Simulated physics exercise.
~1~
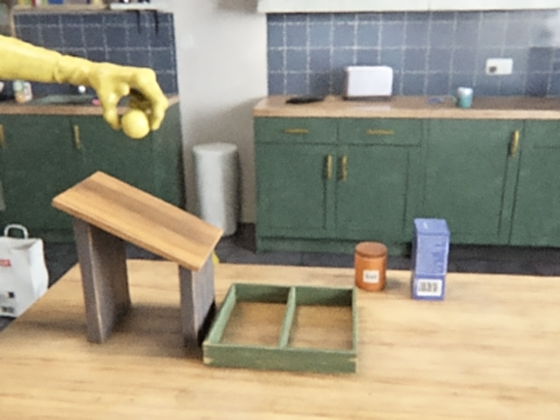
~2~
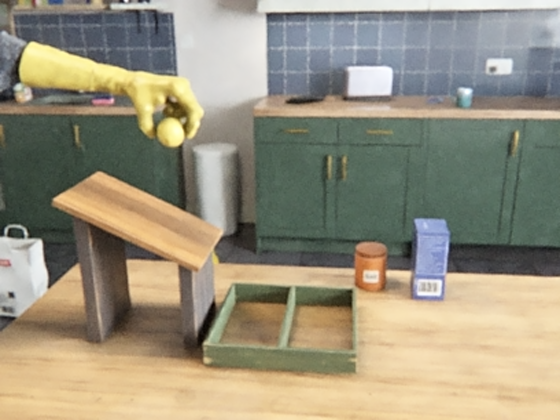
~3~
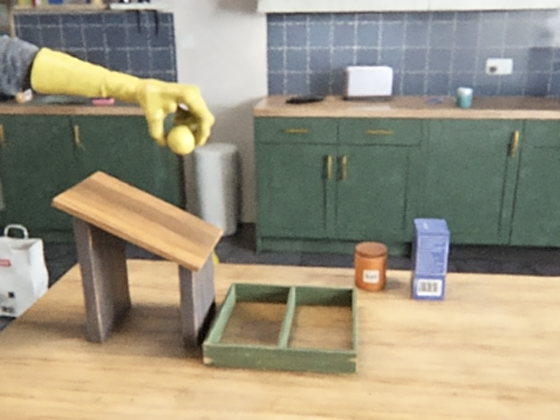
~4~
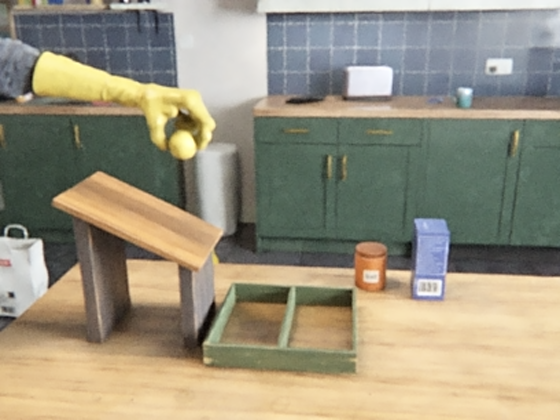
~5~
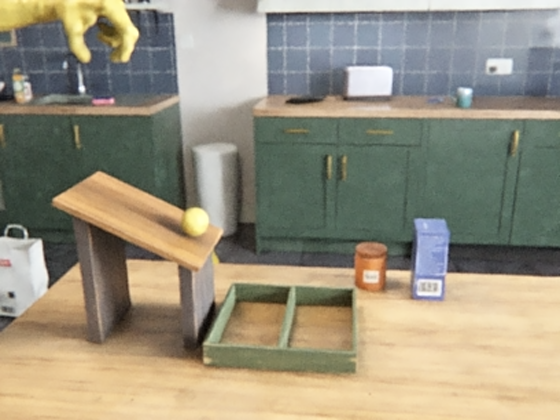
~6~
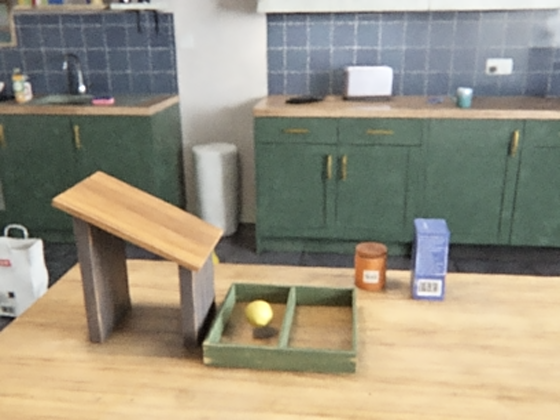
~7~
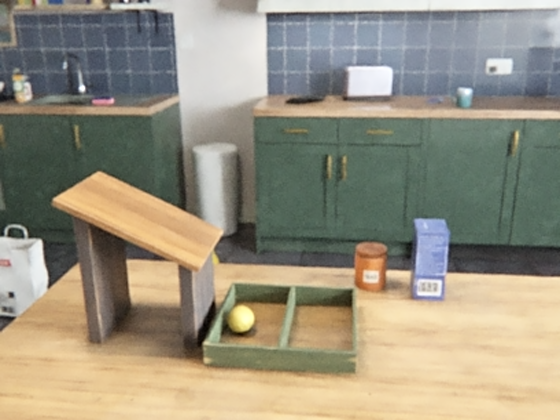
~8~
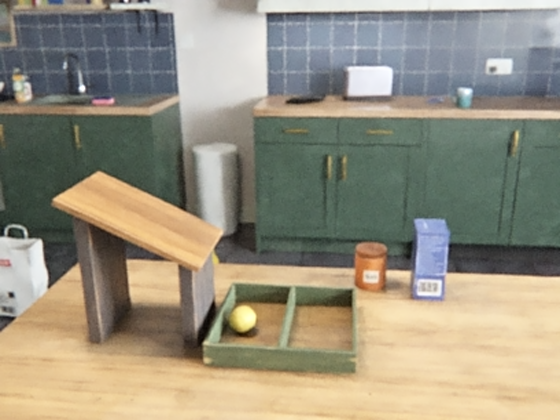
A yellow lemon rolled off a sloping wooden ramp into the nearer bay of a green tray after a yellow-gloved hand positioned it above the board and let go, then it shifted slightly left and settled there, while the orange jar and blue carton stayed put.
